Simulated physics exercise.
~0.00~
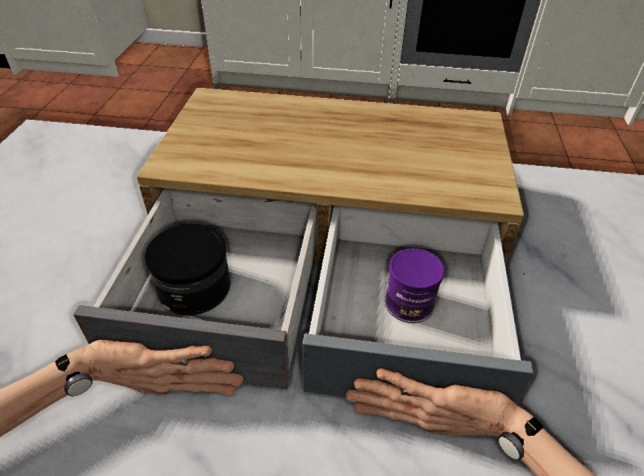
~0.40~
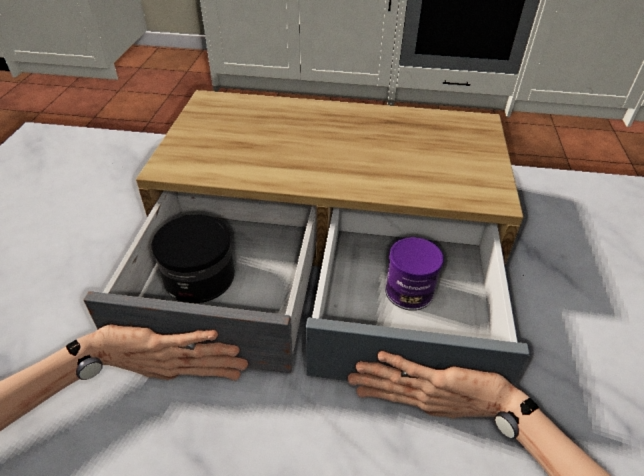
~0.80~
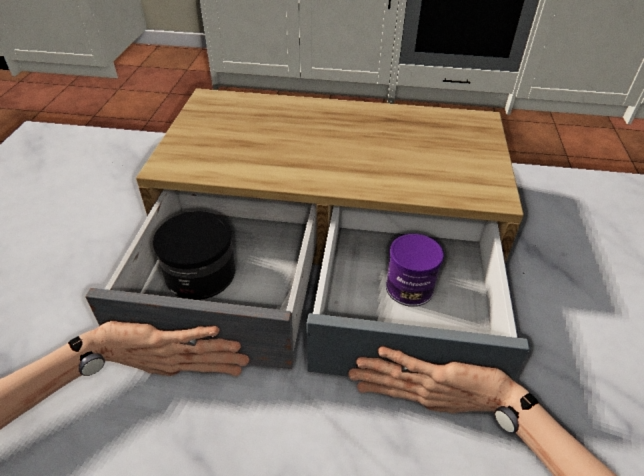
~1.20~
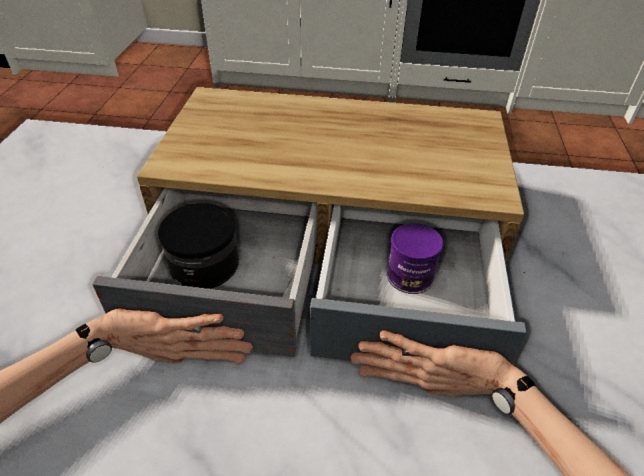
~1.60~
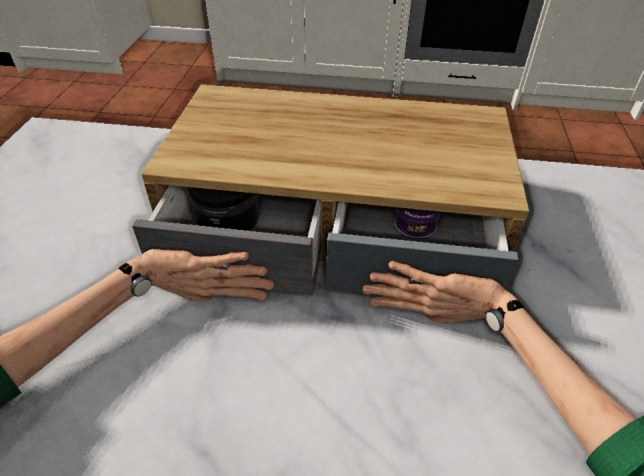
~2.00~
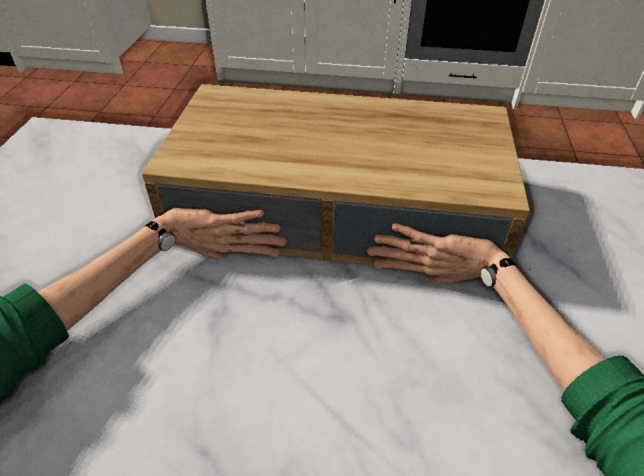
In this clip, two hands push in a pair of open drawers side by side in a wood-topped chest, the left holding a black tub and the right a purple pot. Both drawers slide inward together until they shut flush, hiding the containers.
